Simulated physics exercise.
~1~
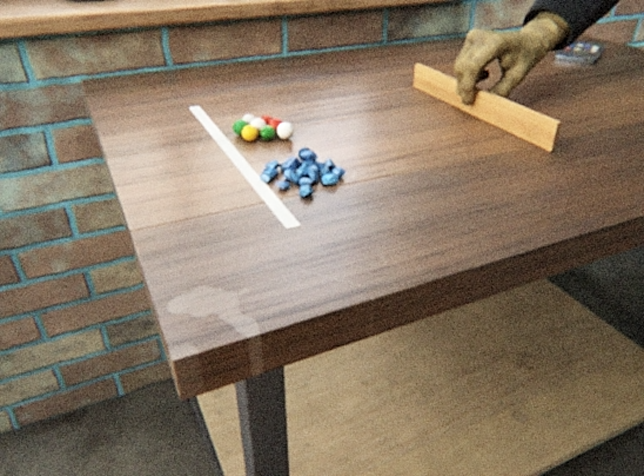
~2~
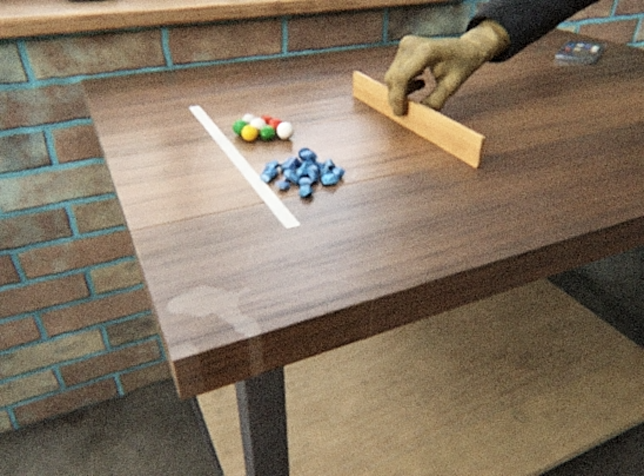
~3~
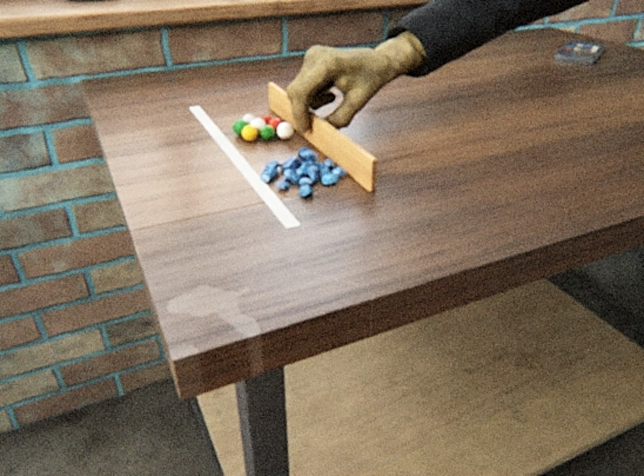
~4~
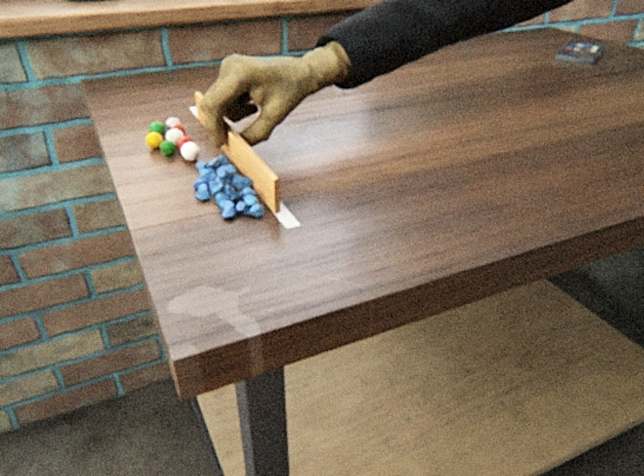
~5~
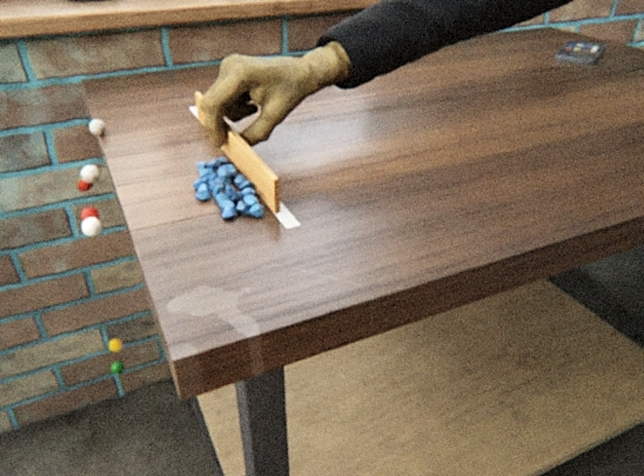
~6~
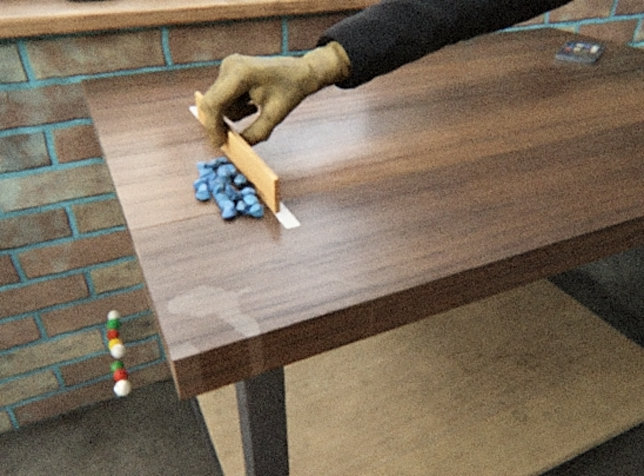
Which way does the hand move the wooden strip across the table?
The hand moves the wooden strip to the left, until it stops at the white tape.
